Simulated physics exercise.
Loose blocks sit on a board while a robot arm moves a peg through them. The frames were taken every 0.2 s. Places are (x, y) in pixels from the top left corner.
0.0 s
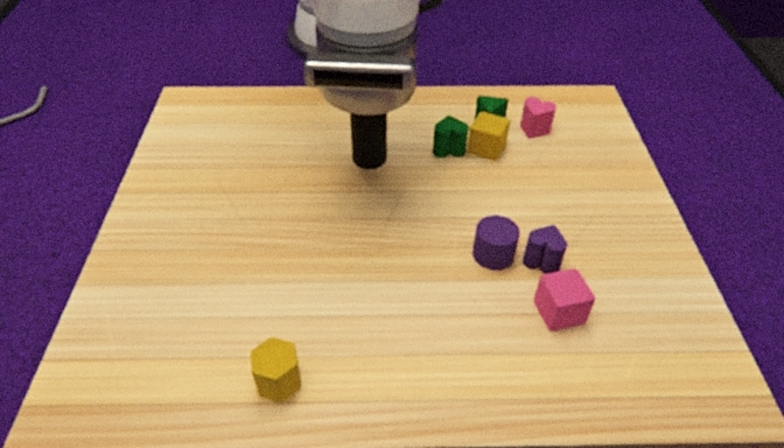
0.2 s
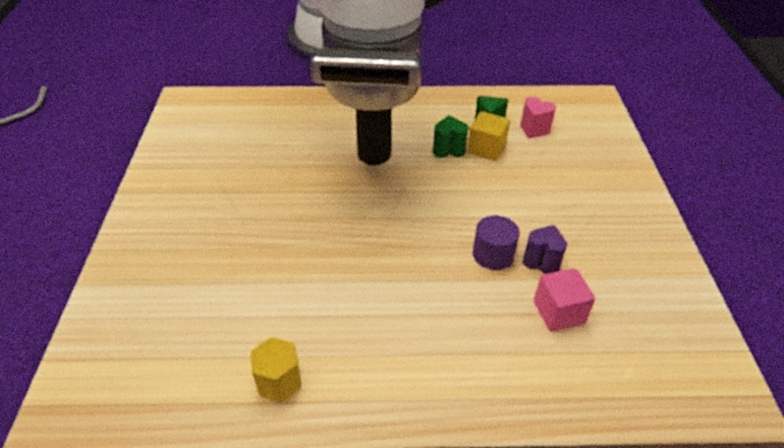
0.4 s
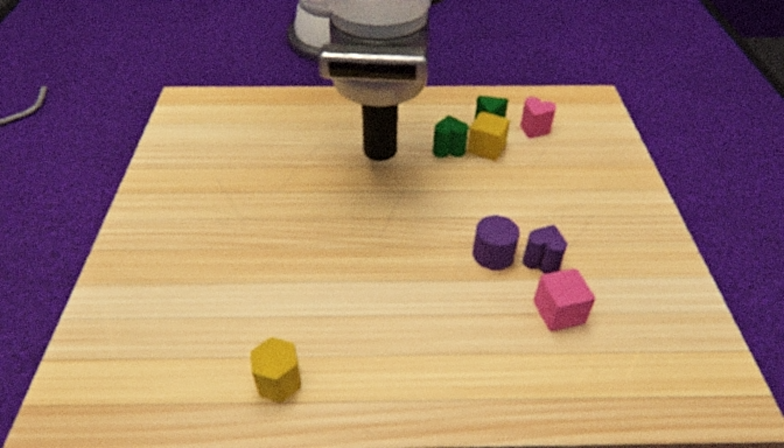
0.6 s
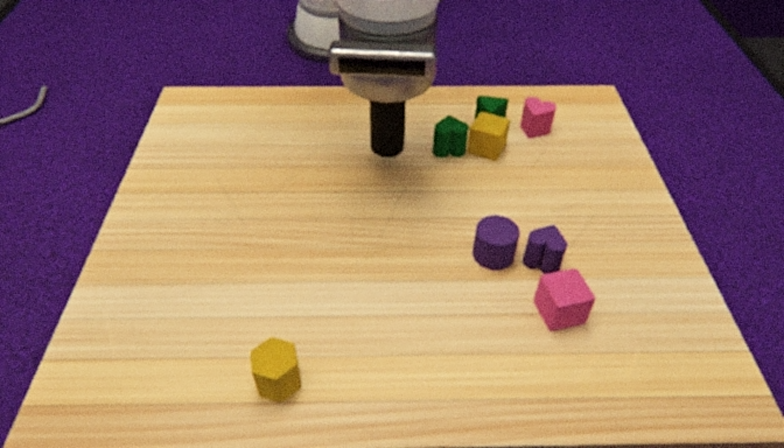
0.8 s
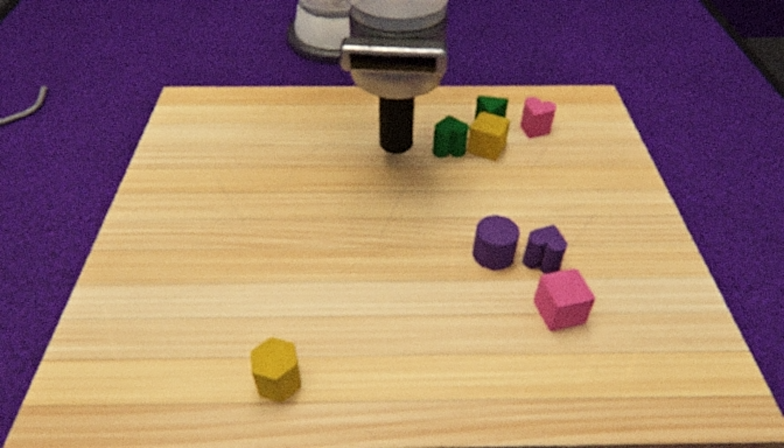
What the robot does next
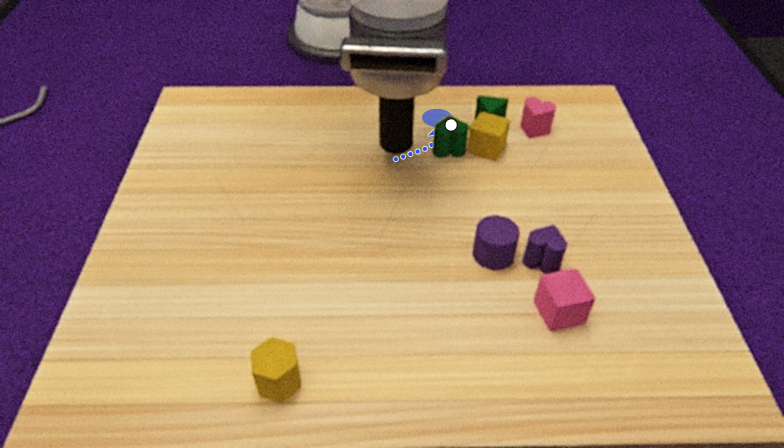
A robot arm slides its black peg slowly right across the board while the blocks stay still.
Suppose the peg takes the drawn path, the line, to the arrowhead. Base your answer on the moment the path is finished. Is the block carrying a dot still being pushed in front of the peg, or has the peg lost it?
When the path ends, it will lie beside or behind the peg.
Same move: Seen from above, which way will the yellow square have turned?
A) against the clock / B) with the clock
The one that fits is A, against the clock.
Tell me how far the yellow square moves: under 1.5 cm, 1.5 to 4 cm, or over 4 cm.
It slides not even 1.5 cm.
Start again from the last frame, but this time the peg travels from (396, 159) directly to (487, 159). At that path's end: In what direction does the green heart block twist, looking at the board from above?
Looking down: Clockwise.
The drawn path runs from (396, 159) by way of (422, 150) and (436, 135) to (438, 118); the dot is on the green heart block.
On the path given first. One third of the way, peg at (424, 136); green heart block at (459, 125); yellow square at (495, 123).
Two thirds of the way, peg at (437, 121); green heart block at (470, 123), turned 50° clockwise; yellow square at (500, 124), turned 25° anticlockwise.
At the end, peg at (439, 104); green heart block at (470, 123), turned 50° clockwise; yellow square at (500, 124), turned 25° anticlockwise; green three-sided block not moved.
